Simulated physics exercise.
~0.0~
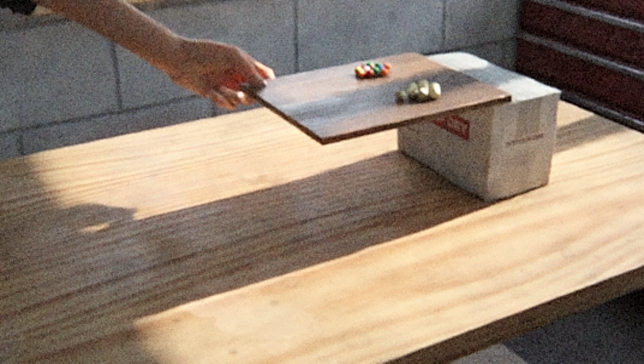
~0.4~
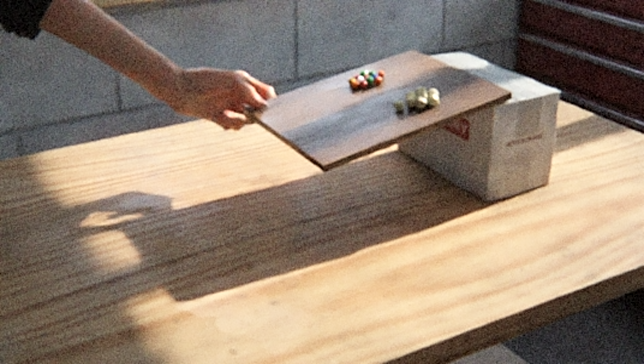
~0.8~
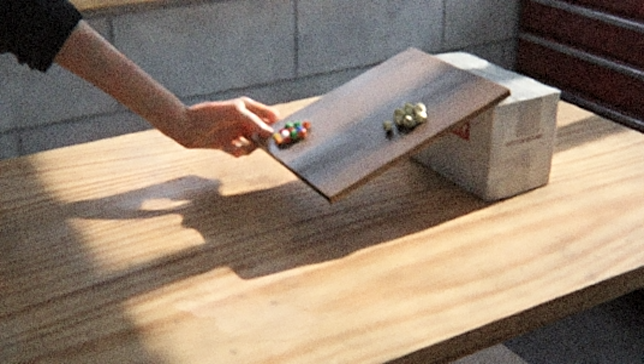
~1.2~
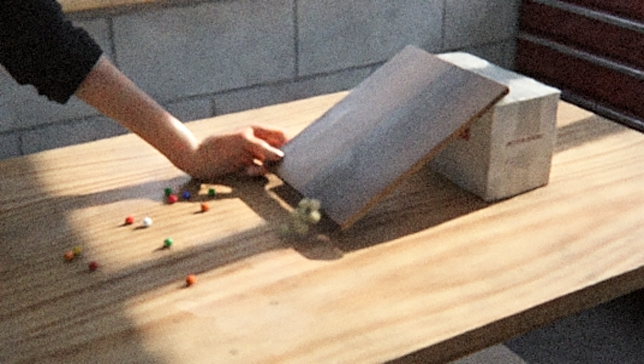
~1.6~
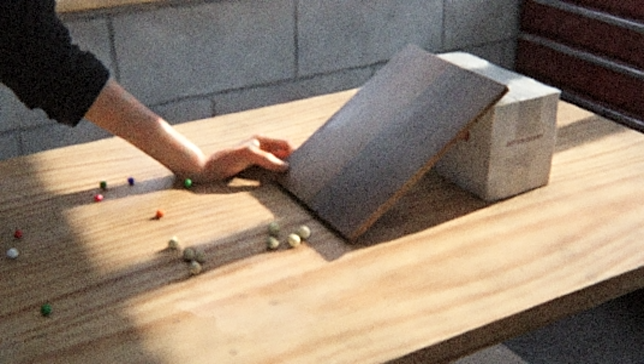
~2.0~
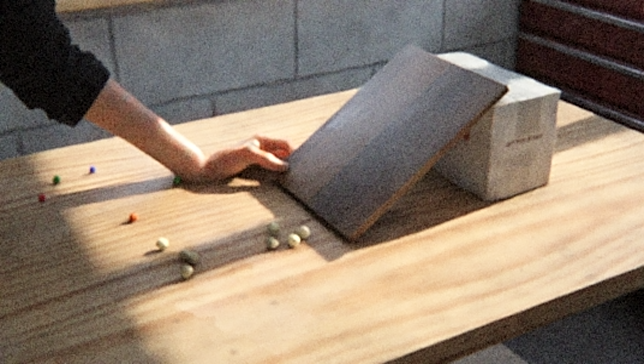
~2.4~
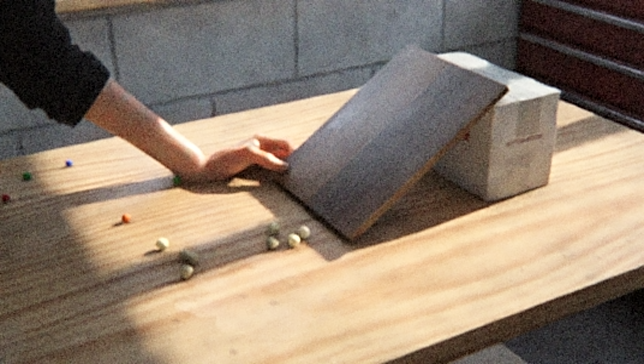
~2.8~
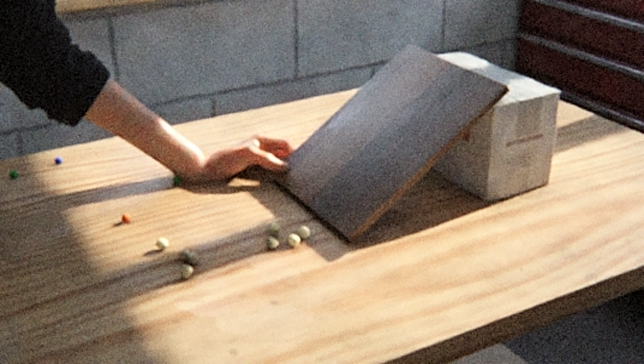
On a sunlit wooden table, a hand lowering a board's end, colourful beads rolling off leftward farther than the pale ones.
